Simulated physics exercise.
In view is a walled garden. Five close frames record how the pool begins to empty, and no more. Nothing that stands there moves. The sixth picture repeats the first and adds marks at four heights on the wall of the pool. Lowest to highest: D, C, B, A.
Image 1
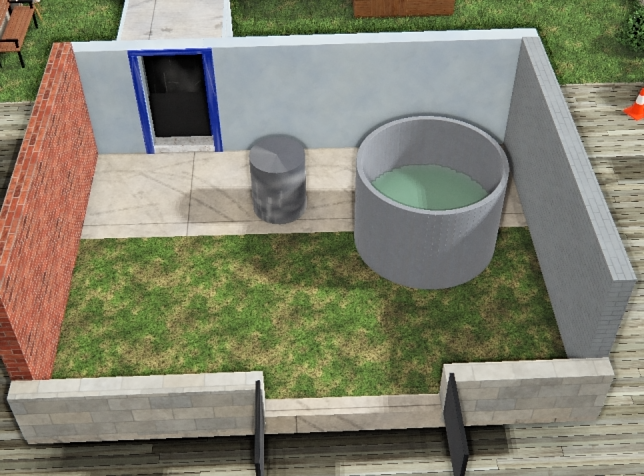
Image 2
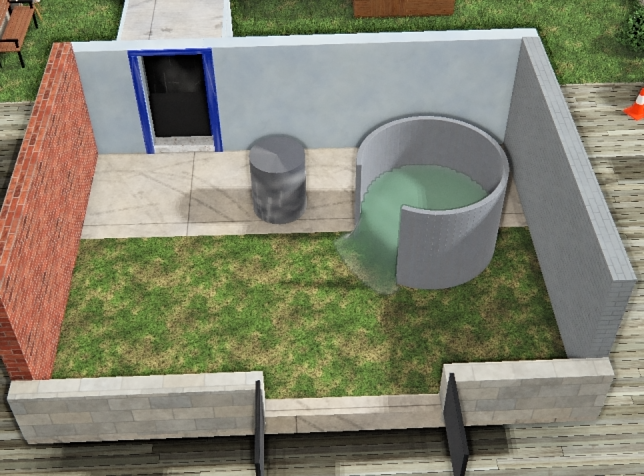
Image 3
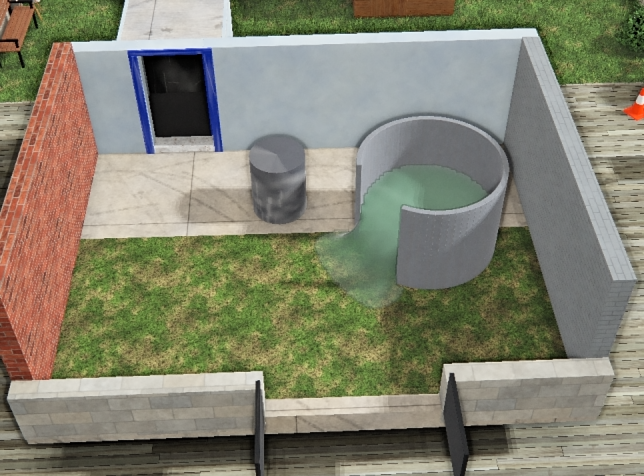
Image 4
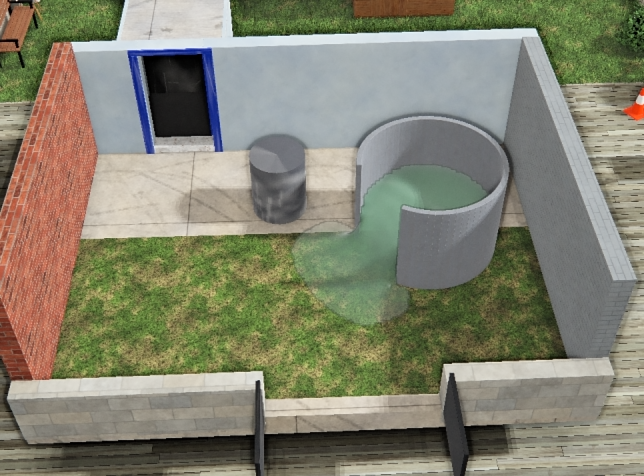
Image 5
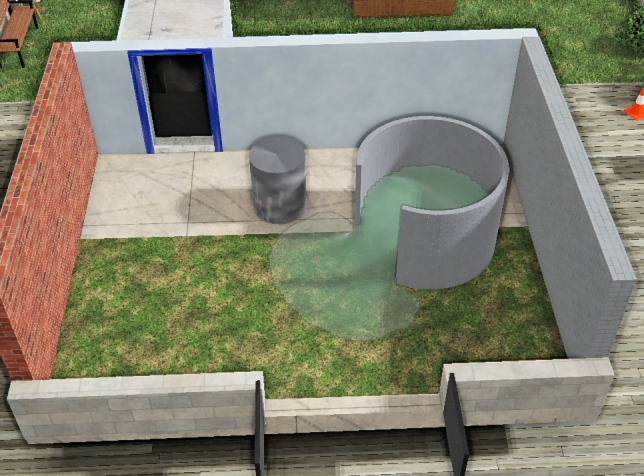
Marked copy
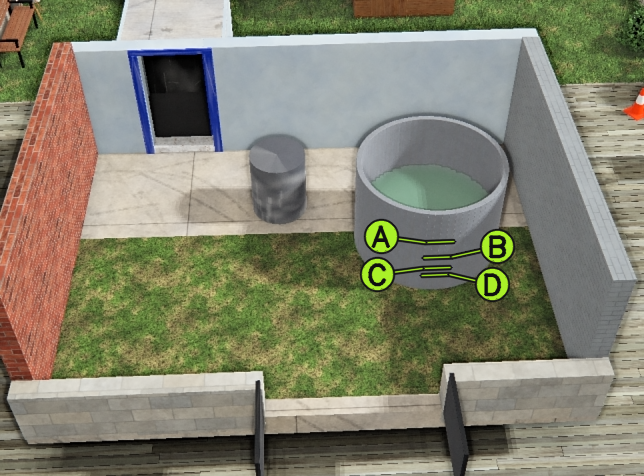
The clip shows a walled garden with a round grey pool of green water; a section of the pool's wall disappears at the front left, and water pours through the gap, spreading leftward and forward across the grass.
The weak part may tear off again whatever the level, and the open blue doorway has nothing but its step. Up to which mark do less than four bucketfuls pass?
Mark A.
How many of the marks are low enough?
All four.
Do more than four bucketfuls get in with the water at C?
No.
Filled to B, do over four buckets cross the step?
No, that is safe.
In lime, A at (439, 242); B at (437, 257); C at (436, 267); D at (435, 275); from the bottom up D, C, B, A.
For mark A, a bucket or two gets in.
For mark B, nothing gets over.
For mark C, nothing gets over.
For mark D, nothing gets over.
